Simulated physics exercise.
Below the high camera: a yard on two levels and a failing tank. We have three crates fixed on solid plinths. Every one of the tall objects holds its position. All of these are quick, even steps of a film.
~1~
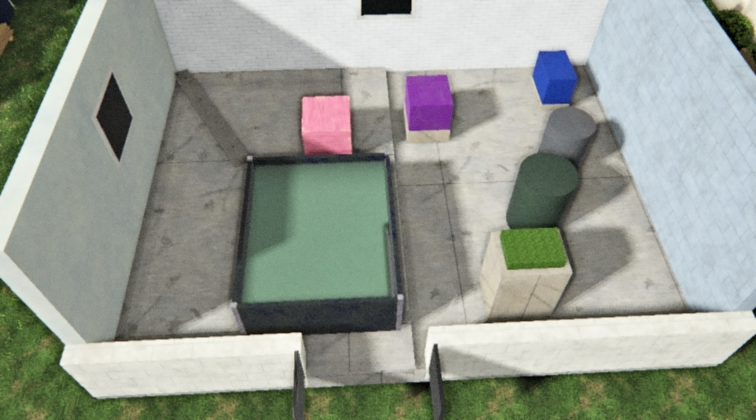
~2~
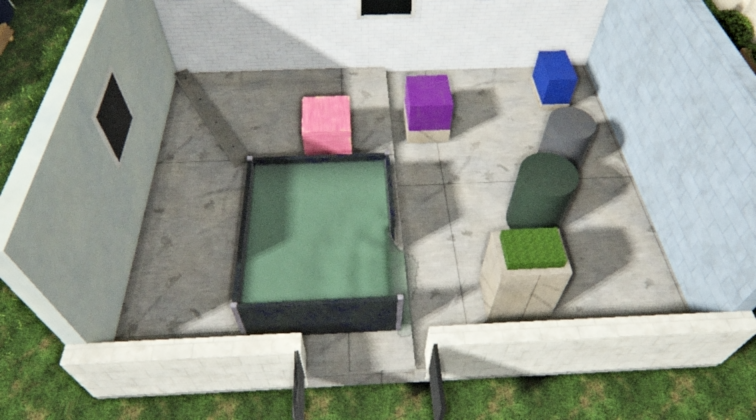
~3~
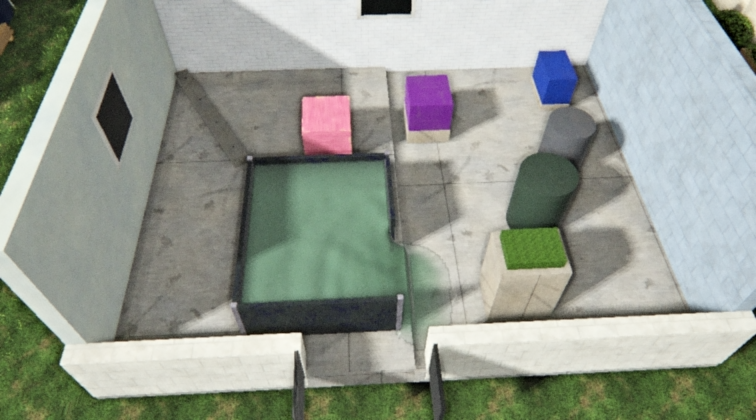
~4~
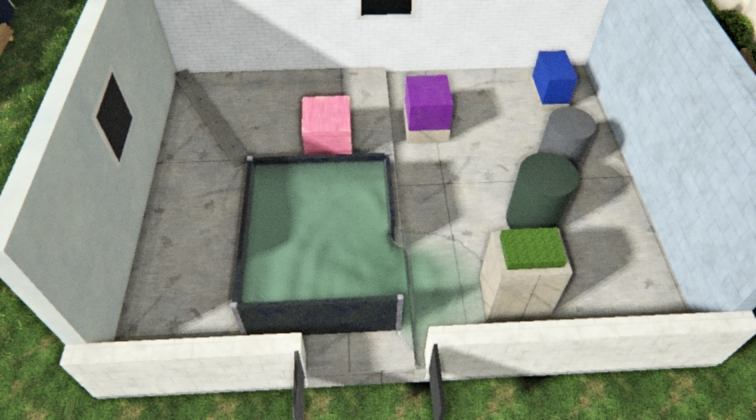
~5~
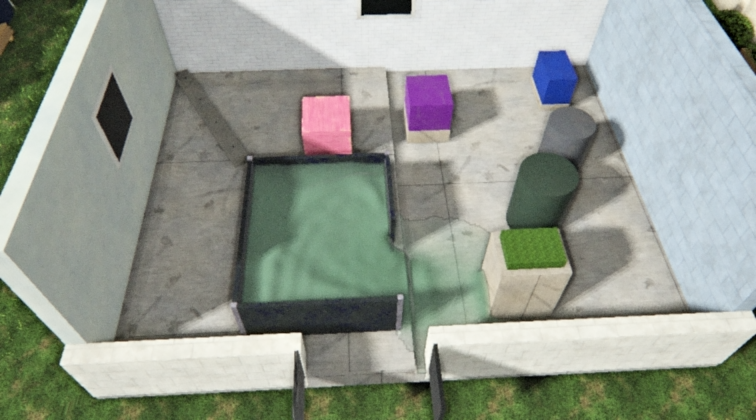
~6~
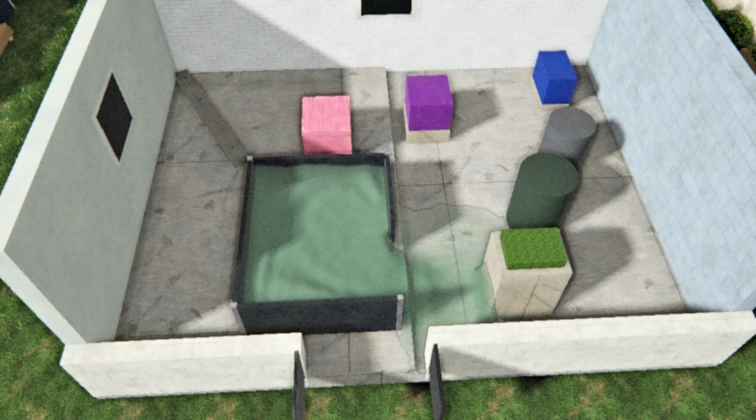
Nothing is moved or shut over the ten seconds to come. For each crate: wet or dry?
In order: Pink crate: Spared, blue crate: Reached, purple crate: Spared.
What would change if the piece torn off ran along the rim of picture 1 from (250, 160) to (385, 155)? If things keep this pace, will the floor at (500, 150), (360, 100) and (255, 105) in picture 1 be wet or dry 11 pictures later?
The first point is swamped, the second swamped, the third swamped.
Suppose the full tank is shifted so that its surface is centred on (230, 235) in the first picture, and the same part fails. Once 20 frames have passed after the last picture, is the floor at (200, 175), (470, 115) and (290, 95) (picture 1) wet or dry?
As listed: Clear, wet, not flooded.
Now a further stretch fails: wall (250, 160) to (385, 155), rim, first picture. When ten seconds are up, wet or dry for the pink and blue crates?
Result: Pink crate reached, blue crate reached.
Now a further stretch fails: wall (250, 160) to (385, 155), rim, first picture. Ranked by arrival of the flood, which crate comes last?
That would be the blue crate.
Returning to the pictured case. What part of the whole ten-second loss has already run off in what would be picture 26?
About 40 per cent.
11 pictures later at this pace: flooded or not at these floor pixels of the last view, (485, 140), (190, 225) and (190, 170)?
First spot swamped, second spot clear, third spot clear.
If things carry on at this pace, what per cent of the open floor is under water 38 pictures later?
Close to 60 in a hundred, I think.
A moment on, water covers 20 % of the floor; the pink crate not reached, the blue crate not reached, the purple crate not reached.
Next, water covers 35 % of the floor; the pink crate not reached, the blue crate water round its plinth, the purple crate water round its plinth.
Then, water covers 55 % of the floor; the pink crate water round its plinth, the blue crate water round its plinth, the purple crate water round its plinth.
Later, water covers 60 % of the floor; the pink crate water round its plinth, the blue crate water round its plinth, the purple crate water round its plinth.
In the end, water covers 60 % of the floor; the pink crate stayed above the water, the blue crate was topped, the purple crate stayed above the water.
